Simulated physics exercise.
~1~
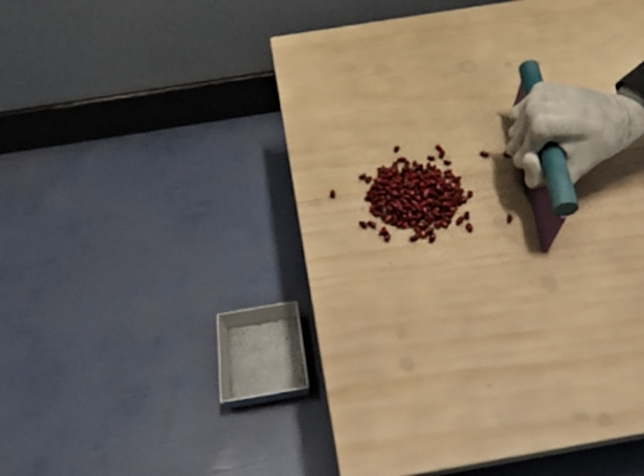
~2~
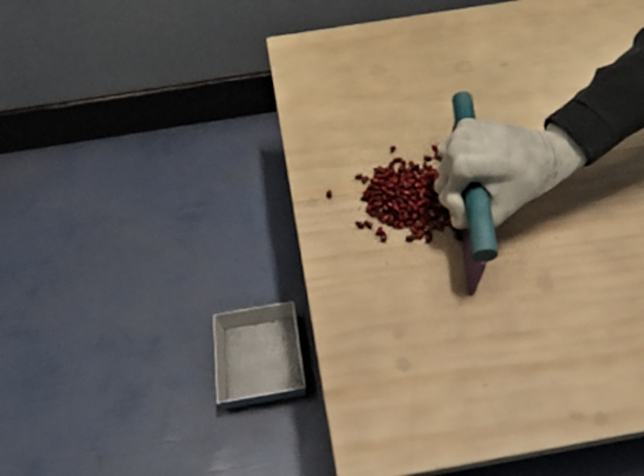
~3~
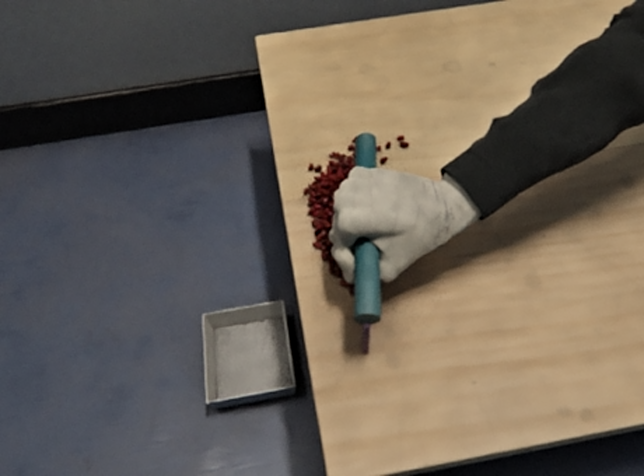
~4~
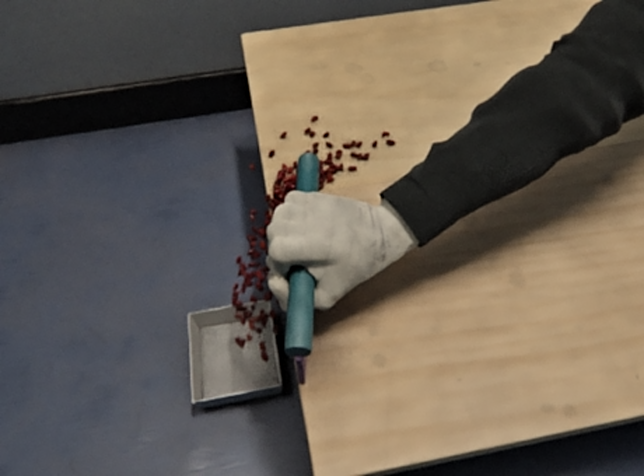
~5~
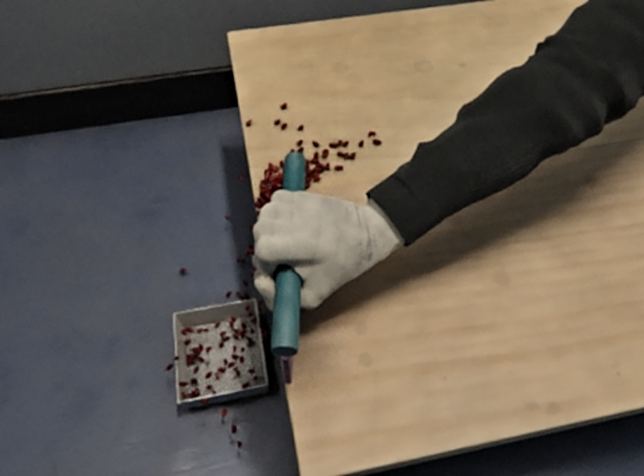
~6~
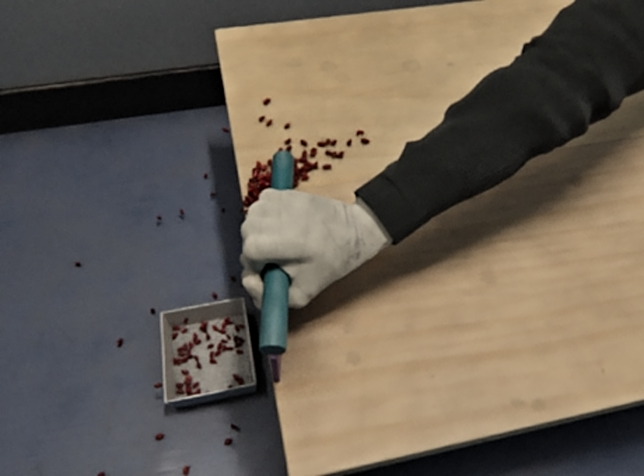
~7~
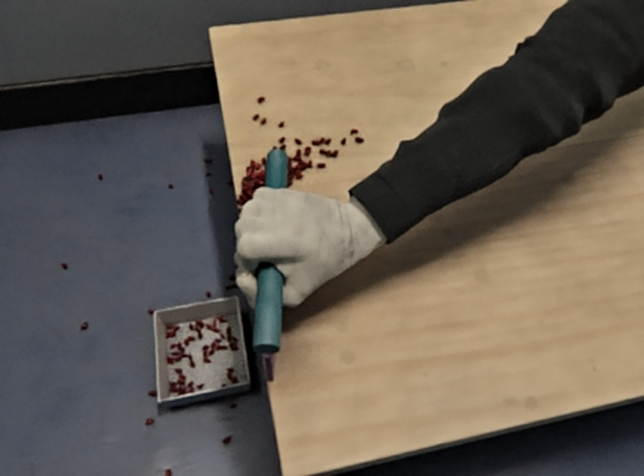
A white-gloved hand in a dark sleeve grips a teal-handled scraper on a pale wooden tabletop, seen from above at an angle. A loose heap of dark red beans lies to its left, and a small pale, square tin sits below the table's left edge, over a blue floor. The hand pushes the scraper left into the heap, driving the beans to the edge, where it stops. Many spill over, some landing in the tin and others scattering on the floor around it. More than half stay on the tabletop, bunched near the edge behind the resting hand.
